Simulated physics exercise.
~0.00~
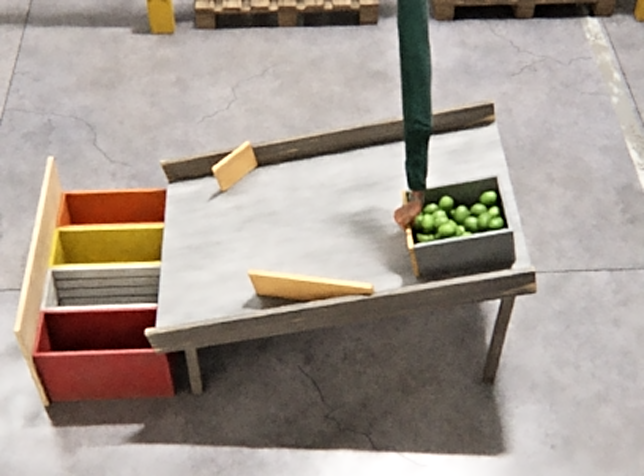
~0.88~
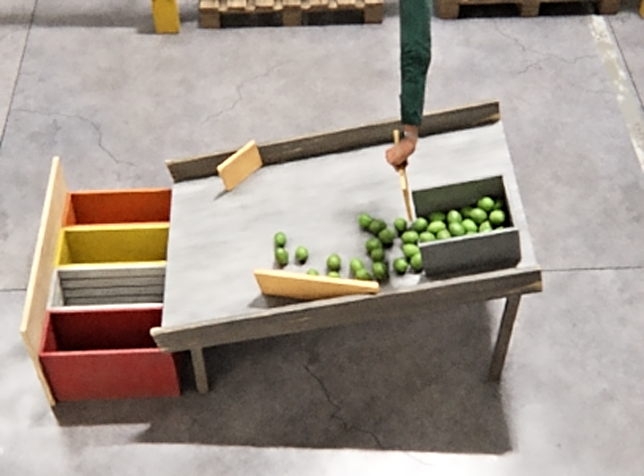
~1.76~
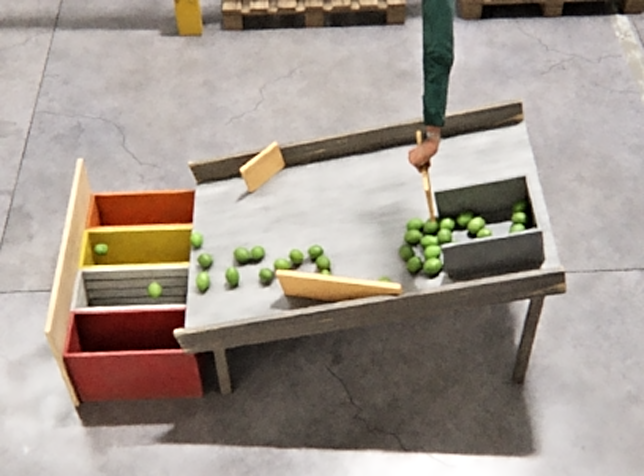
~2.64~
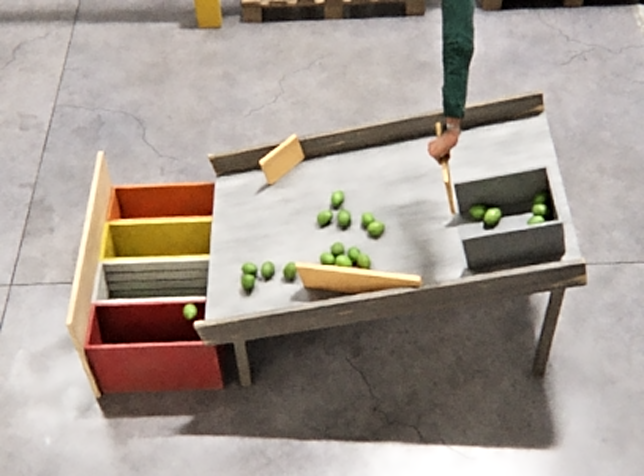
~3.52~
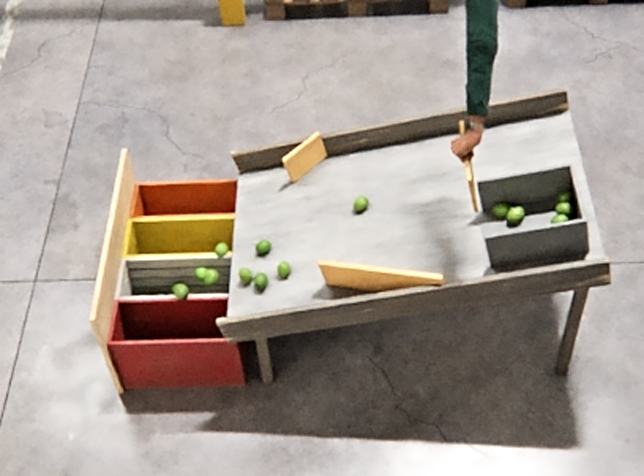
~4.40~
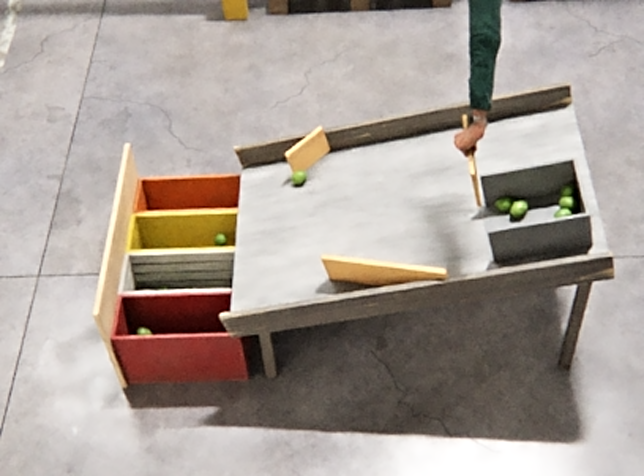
The footage shows a hand raising a gate on a grey pen of green limes, which roll down a sloping table past two angled boards toward a row of coloured bins; a few limes remain in the pen, and one rests by the upper board.
